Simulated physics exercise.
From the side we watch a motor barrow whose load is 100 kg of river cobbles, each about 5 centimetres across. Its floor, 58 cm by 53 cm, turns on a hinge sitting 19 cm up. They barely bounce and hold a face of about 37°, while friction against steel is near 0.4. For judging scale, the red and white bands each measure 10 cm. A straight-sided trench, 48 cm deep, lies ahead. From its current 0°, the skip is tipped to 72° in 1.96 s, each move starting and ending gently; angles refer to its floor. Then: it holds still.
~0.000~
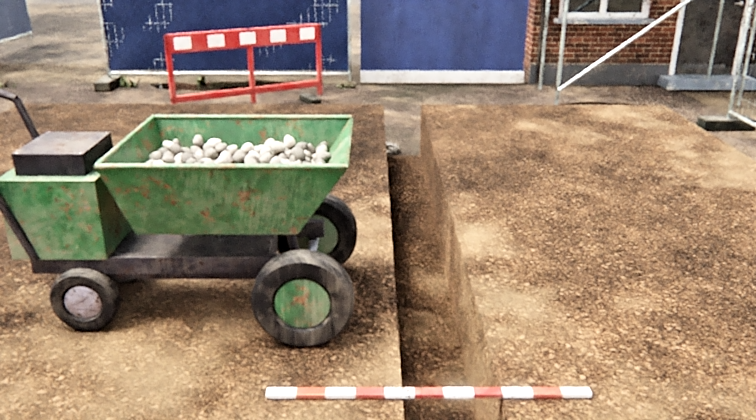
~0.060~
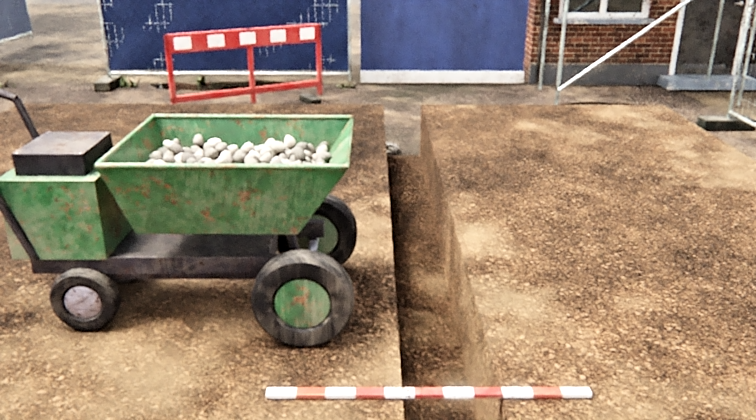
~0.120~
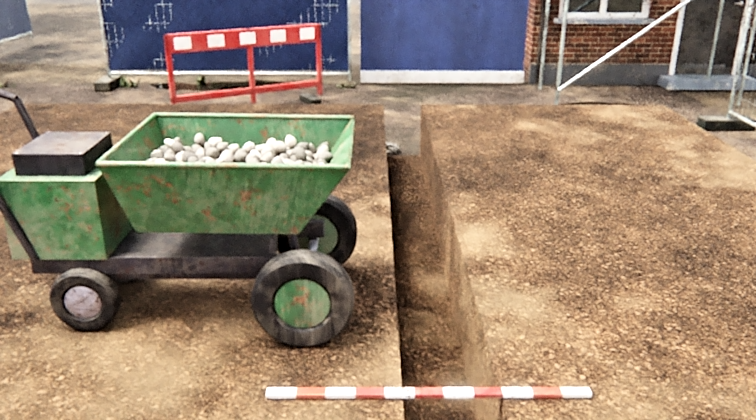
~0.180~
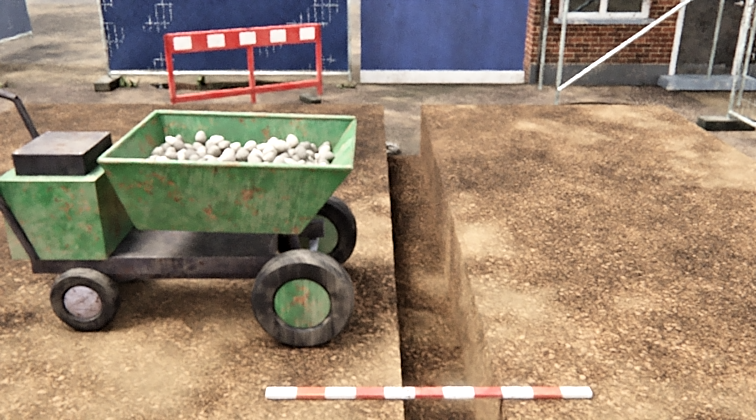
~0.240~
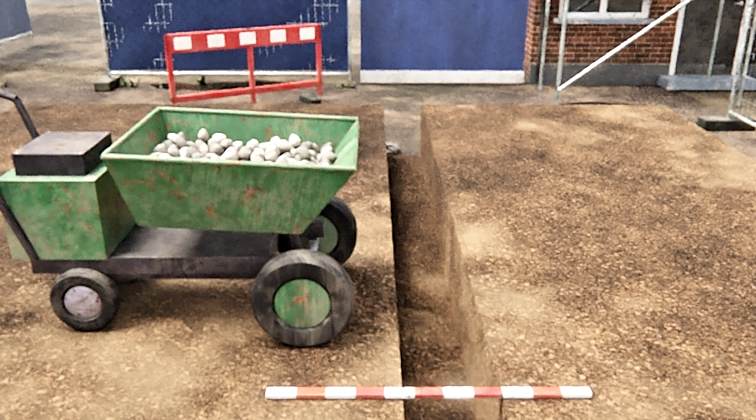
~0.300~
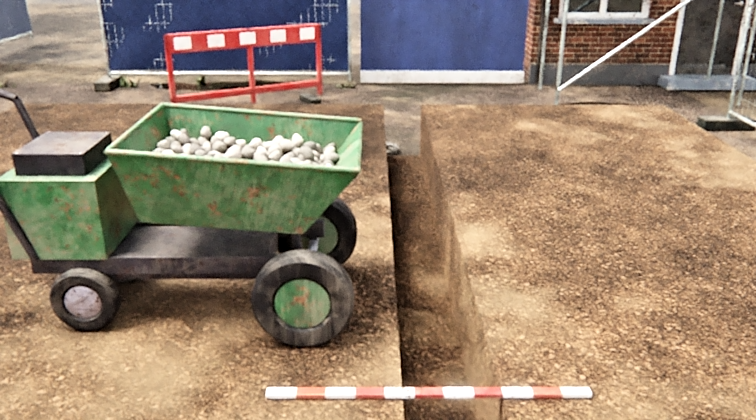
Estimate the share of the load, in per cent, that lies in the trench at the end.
I would say 58 per cent of the load lies in the trench at the end.
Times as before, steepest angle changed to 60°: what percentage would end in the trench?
In that case around 35 percent.
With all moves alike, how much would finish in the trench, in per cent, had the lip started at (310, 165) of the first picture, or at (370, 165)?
Around 90 and then 40 percent.
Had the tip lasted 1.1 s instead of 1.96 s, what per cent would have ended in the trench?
That would give about 50 percent.
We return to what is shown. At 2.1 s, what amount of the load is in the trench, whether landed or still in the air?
20 per cent, give or take.
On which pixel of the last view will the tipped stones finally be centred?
Roughly at pixel (463, 378).
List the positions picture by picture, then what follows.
In the first frame, lip at (347, 167), floor tilted 0°, highest stones at (245, 151).
In the second frame, the skip is at 0°, its lip at (347, 167); the top of the load is at (245, 151); the stones move at 0.1 m/s on average.
In the third frame, lip at (349, 168), floor tilted 1°, highest stones at (238, 149); the stones move at 0.1 m/s on average.
In the fourth frame, lip at (351, 169), floor tilted 2°, highest stones at (224, 147); the stones move at 0.2 m/s on average.
In the fifth frame, the skip is at 3°, its lip at (355, 170); the top of the load is at (217, 144); the stones move at 0.2 m/s on average.
In the sixth frame, the skip is at 5°, its lip at (359, 171); the top of the load is at (197, 142); the stones move at 0.2 m/s on average.
After 1.5 s the floor is at 61°; 100 % in the skip; the foremost stones are at (446, 238).
After 2.1 s the floor is at 72°; 48 % in the skip, 19 % in the trench, 33 % past the trench; the foremost stones are at (580, 296).
After 2.4 s the floor is at 72°; 24 % in the skip, 33 % in the trench, 43 % past the trench; the foremost stones are at (630, 283).
After 4.4 s the floor is at 72°; 0 % in the skip, 58 % in the trench, 42 % past the trench; the foremost stones are at (645, 281).
